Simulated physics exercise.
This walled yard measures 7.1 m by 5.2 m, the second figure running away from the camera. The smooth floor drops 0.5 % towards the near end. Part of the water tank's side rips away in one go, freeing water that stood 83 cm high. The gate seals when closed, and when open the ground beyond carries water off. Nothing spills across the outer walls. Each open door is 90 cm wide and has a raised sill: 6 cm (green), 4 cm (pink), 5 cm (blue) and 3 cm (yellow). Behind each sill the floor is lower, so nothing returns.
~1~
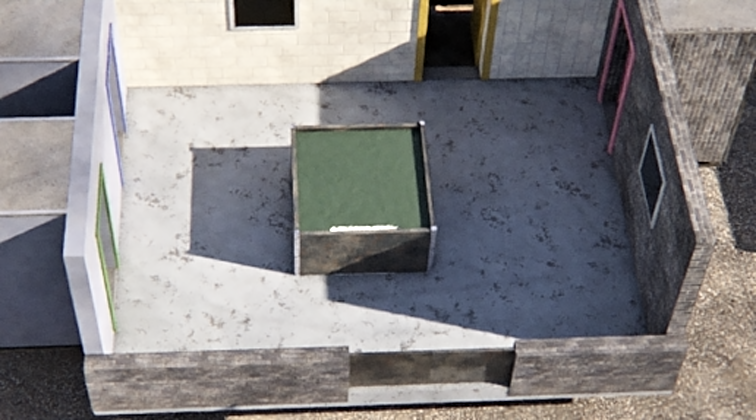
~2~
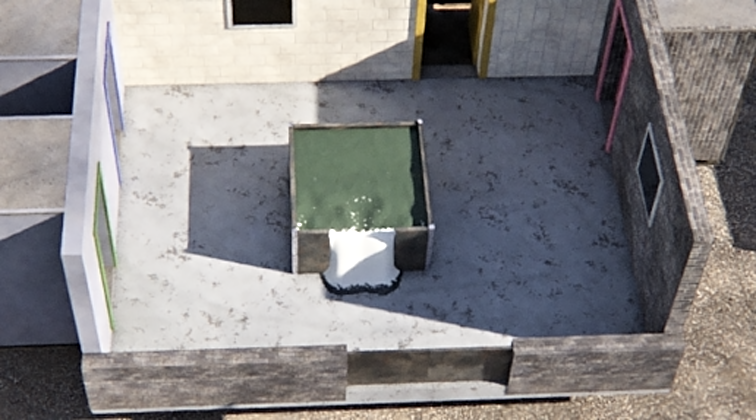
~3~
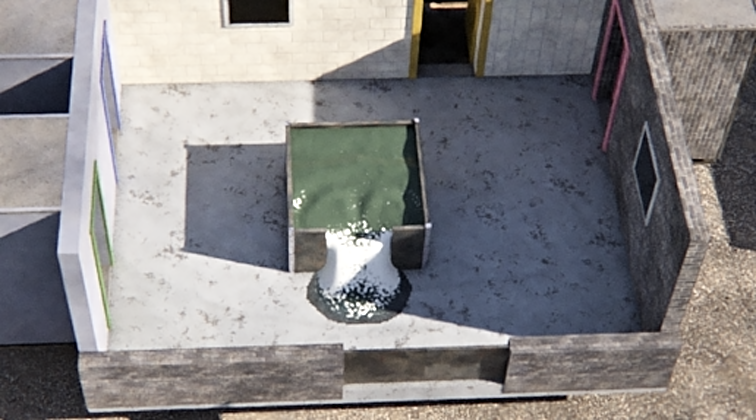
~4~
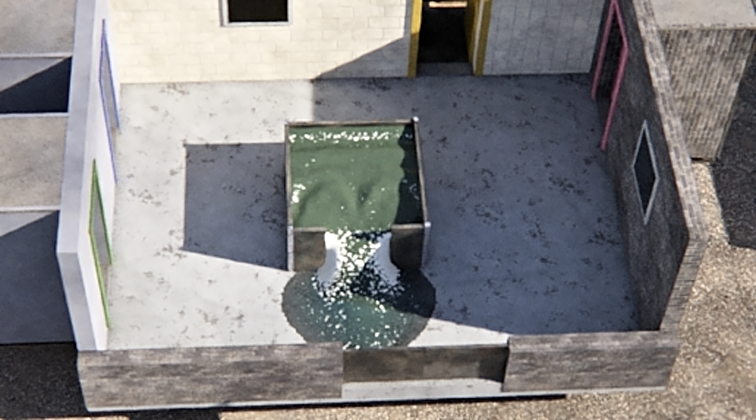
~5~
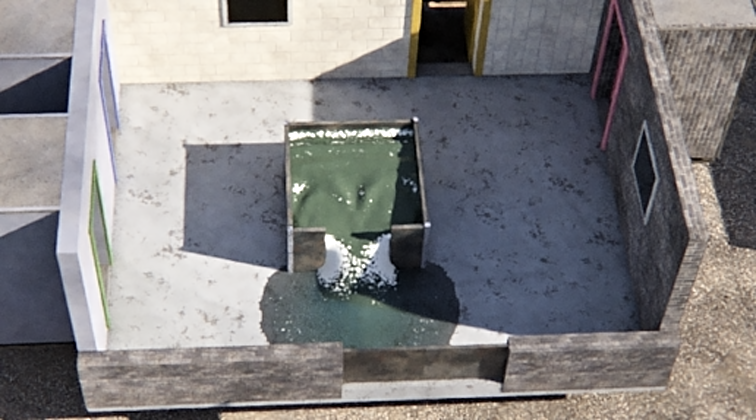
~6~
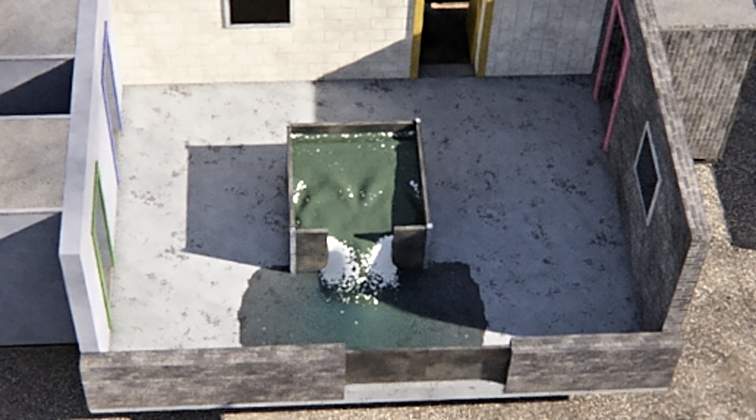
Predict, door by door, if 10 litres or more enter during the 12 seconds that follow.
The water let in: At the green door it exceeds the limit; at the pink door it passes the limit; at the blue door it goes over the limit; at the yellow door it exceeds the limit.
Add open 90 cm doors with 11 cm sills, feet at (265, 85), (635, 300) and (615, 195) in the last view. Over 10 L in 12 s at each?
In that order: Below, past it, under.
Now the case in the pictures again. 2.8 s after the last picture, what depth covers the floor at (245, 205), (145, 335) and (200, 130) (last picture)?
Roughly 0, 18 and 1 cm, in turn.
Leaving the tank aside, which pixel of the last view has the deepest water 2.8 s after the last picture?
At about (360, 373).
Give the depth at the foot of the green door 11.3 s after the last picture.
Some 5.5 cm.
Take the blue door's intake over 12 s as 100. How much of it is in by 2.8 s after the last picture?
About 0 per cent.
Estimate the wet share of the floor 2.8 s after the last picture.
Near 55 per cent is wet.
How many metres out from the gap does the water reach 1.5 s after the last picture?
About 4.0 m.
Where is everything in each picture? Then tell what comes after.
The first picture shows still water, 83 cm deep, in the water tank at (361, 181).
In the second picture, the front is at (334, 288), 0.5 m from the gap at (362, 256); 0.2 m2 of floor is under water; 83 cm left at the back of the water tank.
In the third picture, the front is at (350, 319), 0.9 m from the gap at (359, 256); 0.8 m2 of floor is under water; 83 cm left at the back of the water tank.
In the fourth picture, the front is at a hidden place, 1.5 m from the gap at (358, 255); 2.1 m2 of floor is under water; 78 cm left at the back of the water tank.
In the fifth picture, the front is at a hidden place, 1.8 m from the gap at (358, 255); 3.5 m2 of floor is under water; 70 cm left at the back of the water tank.
In the sixth picture, water pours out at (360, 255) and has run 2.1 m, to a hidden place; typically 6 cm deep outside, 71 cm at the water tank's back.
Then, 0.7 s after the last picture water covers 20 % of the floor and is deepest (46 cm) near (360, 373); green door not reached, pink door not reached, blue door not reached, yellow door not reached.
Then, 1.5 s after the last picture water covers 30 % of the floor and is deepest (36 cm) near (122, 382); green door 13 cm at the sill, 1 L in, pink door not reached, blue door not reached, yellow door not reached.
Then, 2.8 s after the last picture water covers 55 % of the floor and is deepest (28 cm) near (360, 373); green door 14 cm at the sill, 49 L in, pink door 3 cm at the sill, 0 L in, blue door 4 cm at the sill, 0 L in, yellow door not reached.
Then, 6.3 s after the last picture water covers 95 % of the floor and is deepest (15 cm) near (364, 86); green door 10 cm at the sill, 117 L in, pink door 7 cm at the sill, 4 L in, blue door 4 cm at the sill, 0 L in, yellow door 7 cm at the sill, 13 L in.
Then, 11.3 s after the last picture water covers 100 % of the floor and is deepest (10 cm) near (118, 186); green door 5 cm at the sill, 131 L in, pink door 8 cm at the sill, 51 L in, blue door 10 cm at the sill, 26 L in, yellow door 7 cm at the sill, 80 L in.
